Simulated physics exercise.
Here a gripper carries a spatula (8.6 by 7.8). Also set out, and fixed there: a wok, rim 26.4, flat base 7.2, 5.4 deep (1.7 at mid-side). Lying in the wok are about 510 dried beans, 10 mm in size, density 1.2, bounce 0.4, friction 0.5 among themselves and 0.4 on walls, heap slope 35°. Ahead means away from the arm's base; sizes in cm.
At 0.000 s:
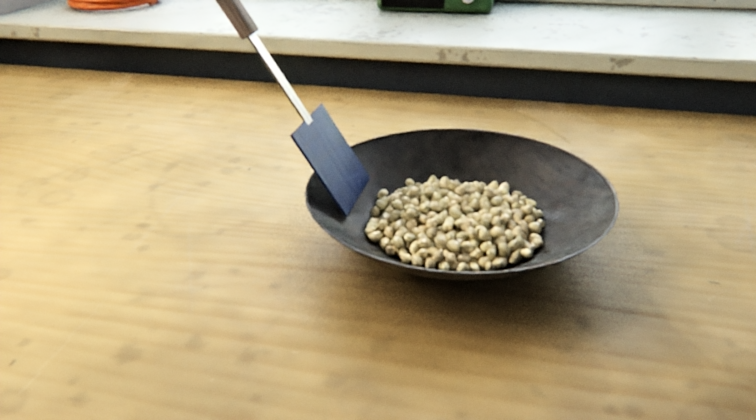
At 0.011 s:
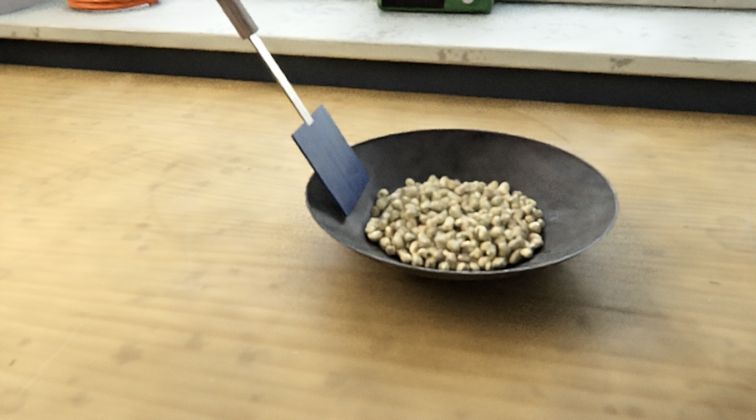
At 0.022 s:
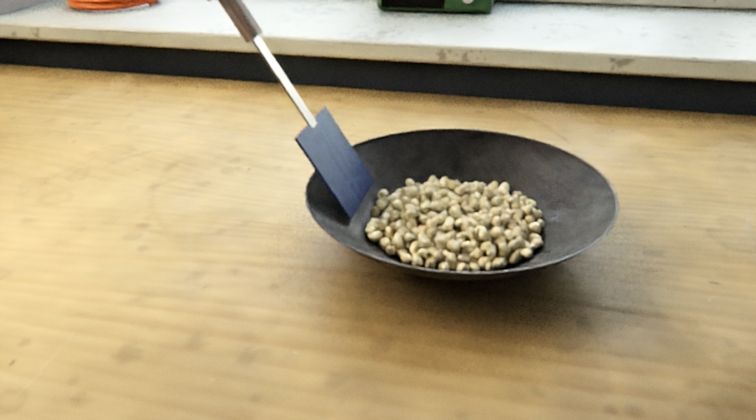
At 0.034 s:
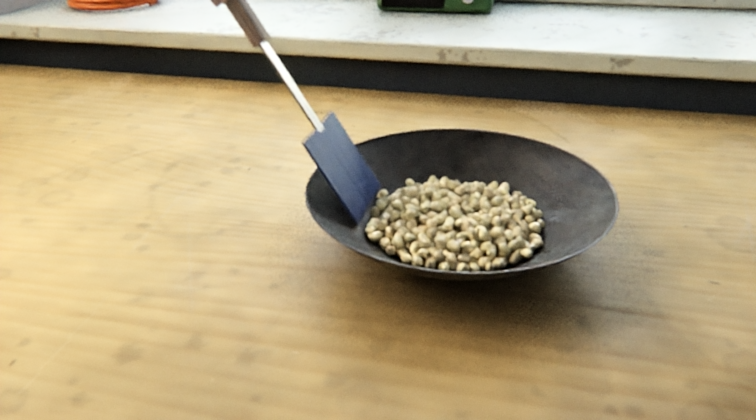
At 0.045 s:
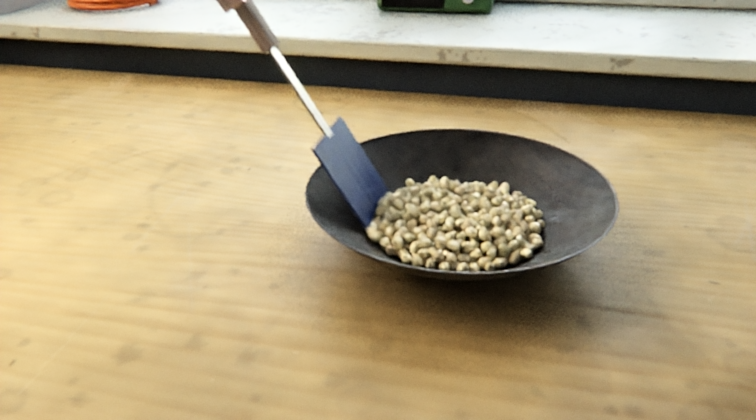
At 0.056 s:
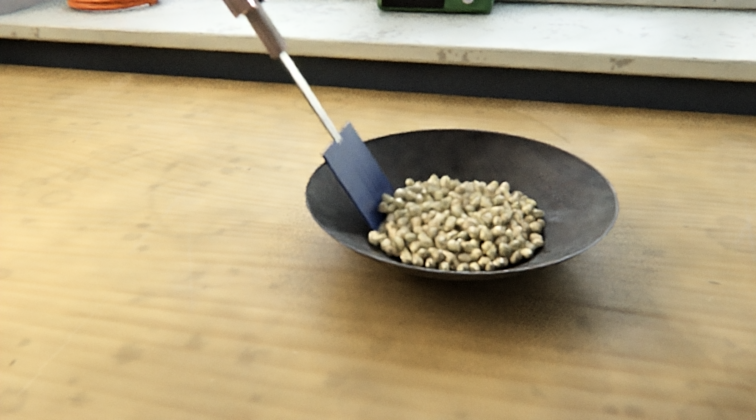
The video shows a blue spatula at the left side of a dark wok of pale dried beans on a wooden surface; the spatula moves slightly right and down, its blade reaching the edge of the pile and nudging some beans.
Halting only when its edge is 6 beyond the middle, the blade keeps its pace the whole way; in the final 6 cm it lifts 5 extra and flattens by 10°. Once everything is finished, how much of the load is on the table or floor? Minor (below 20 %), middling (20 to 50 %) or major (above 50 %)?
Minor.
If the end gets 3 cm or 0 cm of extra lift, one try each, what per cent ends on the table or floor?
Roughly 10 % and then 15 %.
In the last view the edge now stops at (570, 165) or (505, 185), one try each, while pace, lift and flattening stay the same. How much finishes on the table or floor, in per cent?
First try about 30 percent, second about 0 percent.
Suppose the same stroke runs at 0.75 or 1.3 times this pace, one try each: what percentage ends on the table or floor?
Try one about 5 %, try two about 15 %.
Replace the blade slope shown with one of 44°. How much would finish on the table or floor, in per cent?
10 %.
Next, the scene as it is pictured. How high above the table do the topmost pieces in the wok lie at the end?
Close to 6.5 centimetres high.
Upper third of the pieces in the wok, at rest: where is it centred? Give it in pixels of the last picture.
Close to pixel (556, 212).
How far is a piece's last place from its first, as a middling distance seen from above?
Roughly 5 cm.
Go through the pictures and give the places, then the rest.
In the first picture, spatula top edge at (307, 119), sloping 58°; upper third of the load around (458, 214), from x 370 to 540, top at y 180; 513 in the wok.
In the second picture, spatula top edge at (307, 119), sloping 58°; upper third of the load around (458, 214), from x 370 to 540, top at y 180.
In the third picture, spatula top edge at (311, 121), sloping 58°; upper third of the load around (458, 214), from x 370 to 540, top at y 180.
In the fourth picture, spatula top edge at (318, 126), sloping 58°; upper third of the load around (458, 214), from x 370 to 540, top at y 180.
In the fifth picture, spatula top edge at (327, 132), sloping 58°; upper third of the load around (458, 214), from x 370 to 540, top at y 180.
In the sixth picture, spatula top edge at (336, 137), sloping 58°; upper third of the load around (457, 214), from x 375 to 540, top at y 180; 513 in the wok.
By 0.12 s, sloping 58°, highest piece 5 above the table; 513 in the wok.
By 0.18 s, sloping 54°, highest piece 6 above the table; 513 in the wok.
By 0.41 s, sloping 48°, highest piece 6 above the table; 449 in the wok, 56 on the table or floor, 8 on the blade or in flight.
By 1.46 s, sloping 48°, highest piece 6 above the table; 449 in the wok, 64 on the table or floor.
Final count, 449 in the wok, 64 on the table or floor. That is 12 % on the table or floor.
